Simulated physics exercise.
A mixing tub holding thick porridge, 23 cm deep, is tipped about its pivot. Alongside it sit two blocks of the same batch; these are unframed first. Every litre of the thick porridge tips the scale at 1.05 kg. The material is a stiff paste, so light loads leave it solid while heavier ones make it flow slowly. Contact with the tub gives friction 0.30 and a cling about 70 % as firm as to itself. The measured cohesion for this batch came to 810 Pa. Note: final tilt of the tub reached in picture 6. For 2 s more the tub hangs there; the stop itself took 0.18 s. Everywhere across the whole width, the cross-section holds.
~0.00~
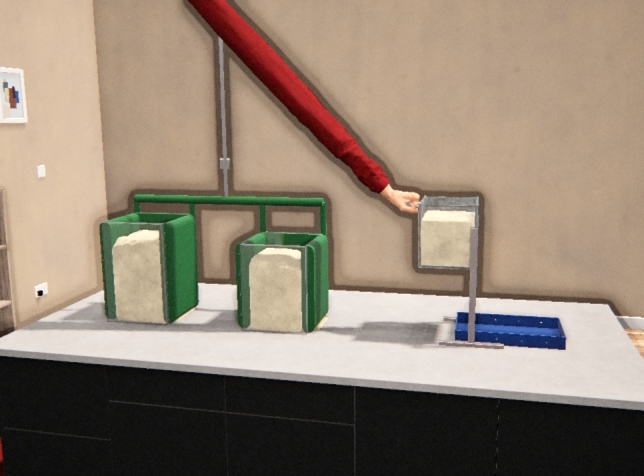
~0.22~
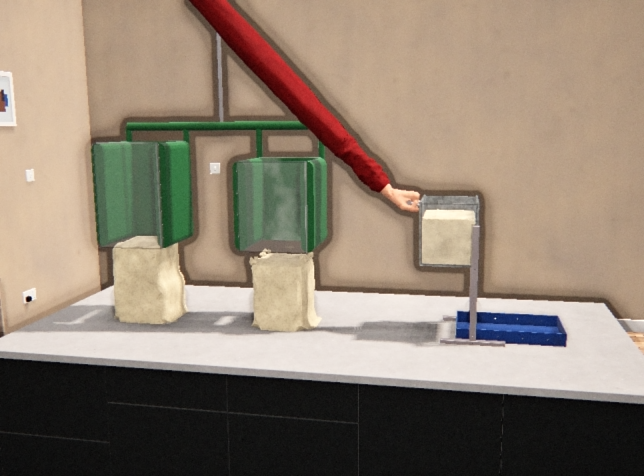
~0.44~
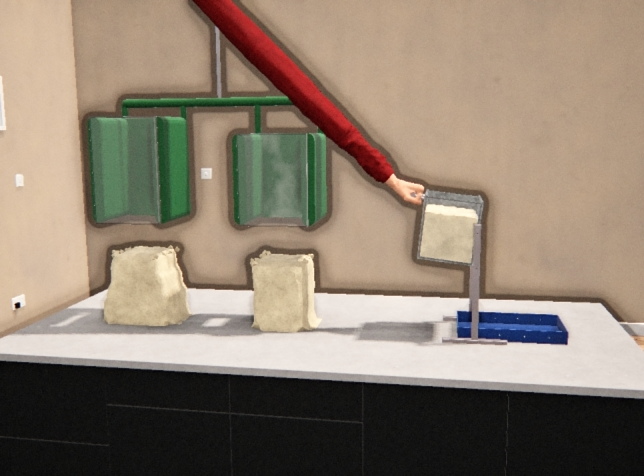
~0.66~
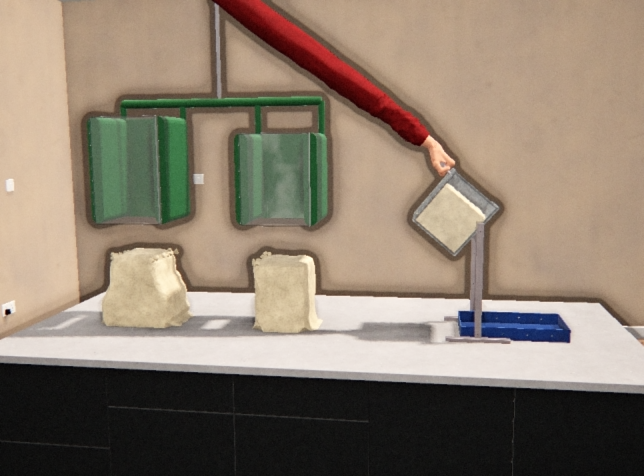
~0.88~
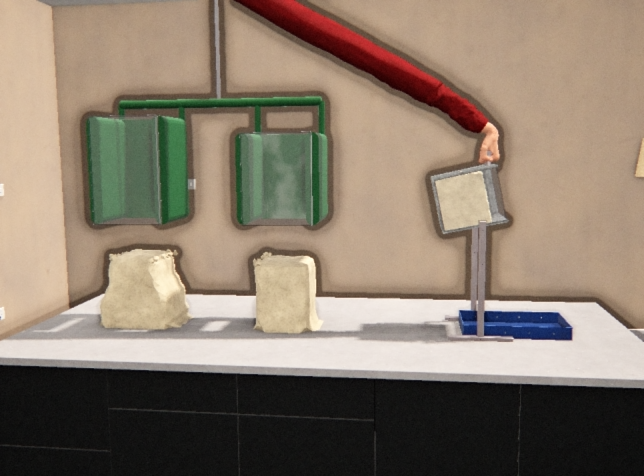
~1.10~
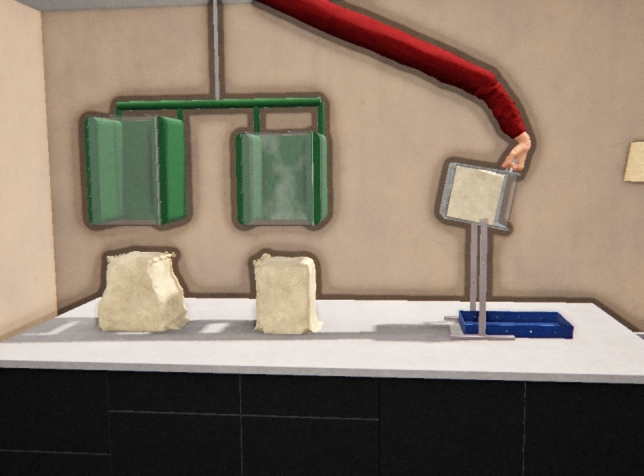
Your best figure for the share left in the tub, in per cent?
I would say about 100 %.
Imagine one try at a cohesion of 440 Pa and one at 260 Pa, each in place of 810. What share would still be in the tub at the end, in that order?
Result: 50 % for the first case, 35 % for the second.
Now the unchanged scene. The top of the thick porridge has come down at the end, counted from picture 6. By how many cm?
0 cm.
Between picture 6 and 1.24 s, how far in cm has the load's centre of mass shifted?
About 0 cm.
After 1.24 s, the tub is at 101 degrees and holds 100 %.
After 1.41 s, the tub is at 101 degrees and holds 100 %.
After 1.58 s, the tub is at 101 degrees and holds 100 %.
After 1.75 s, the tub is at 101 degrees and holds 100 %.
After 3.10 s, the tub is at 101 degrees and holds 100 %.
